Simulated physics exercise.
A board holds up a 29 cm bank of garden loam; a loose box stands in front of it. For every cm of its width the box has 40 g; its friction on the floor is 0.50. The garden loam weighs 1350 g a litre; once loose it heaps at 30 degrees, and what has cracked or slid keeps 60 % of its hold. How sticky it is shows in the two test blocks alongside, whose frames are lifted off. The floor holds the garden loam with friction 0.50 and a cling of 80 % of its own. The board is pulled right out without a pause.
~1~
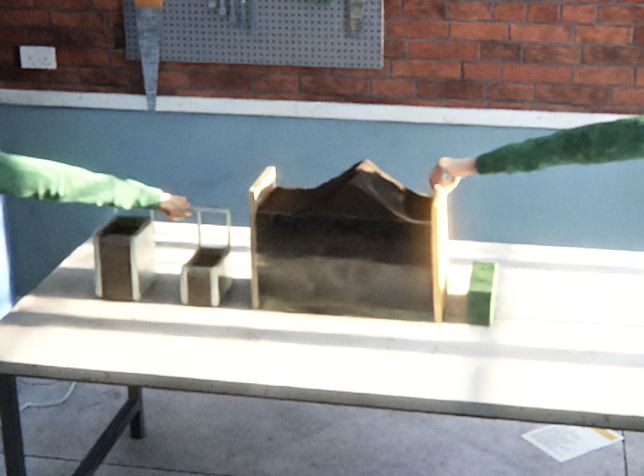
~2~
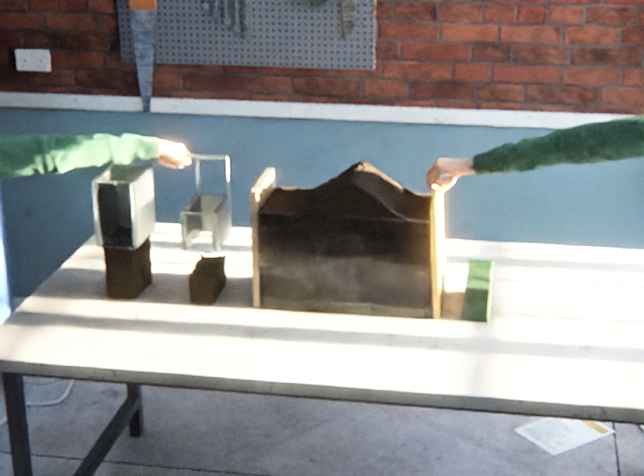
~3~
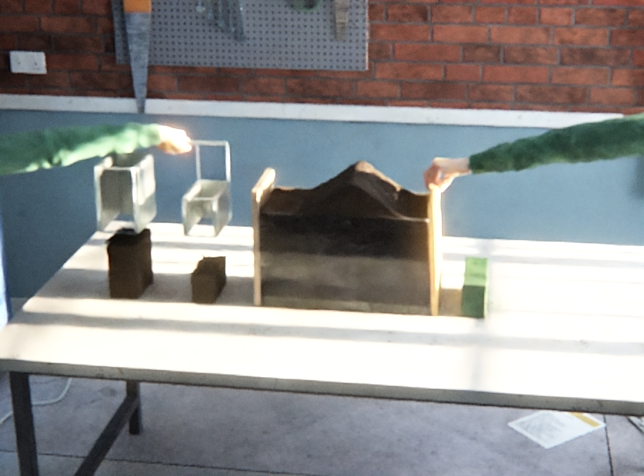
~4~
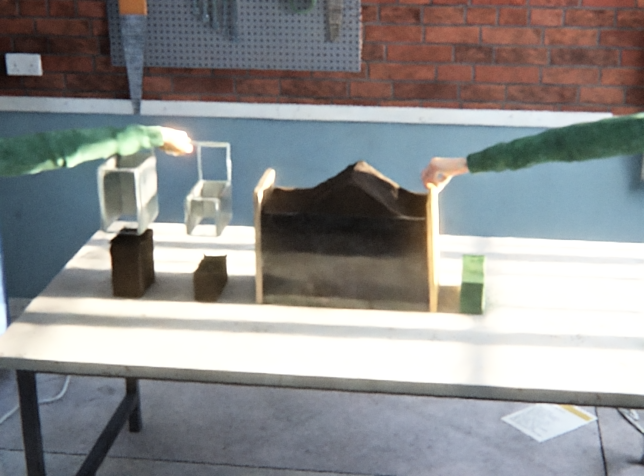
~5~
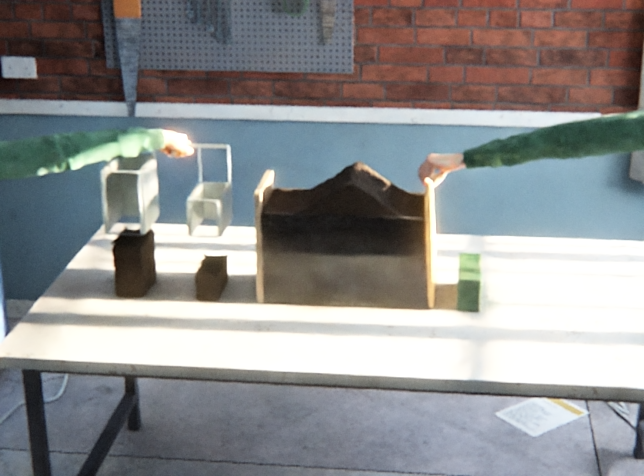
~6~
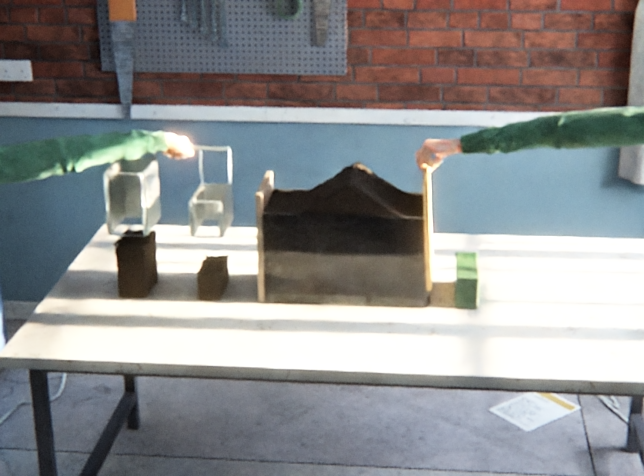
A hand on the left lifts two open casings off two dark blocks of soil, which stay standing; then a hand on the right begins drawing up the board between a large dark soil bank and a small green box.
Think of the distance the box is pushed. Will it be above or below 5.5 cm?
The distance the box is pushed is below 5.5 cm.
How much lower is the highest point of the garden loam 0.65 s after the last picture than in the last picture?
Some 0.0 cm.
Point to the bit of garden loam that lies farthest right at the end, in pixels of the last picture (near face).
Around (466, 300).
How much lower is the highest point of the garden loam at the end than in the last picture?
Some 5.5 cm.
Another 0.30 s on from the sixth picture, the box has not moved.
Another 0.65 s on from the sixth picture, the box has not moved.
Another 1.00 s on from the sixth picture, the box has not moved.
Another 1.35 s on from the sixth picture, the box has been pushed 2.8 cm.
Another 1.58 s on from the sixth picture, at the end, the box has been pushed 3.7 cm.
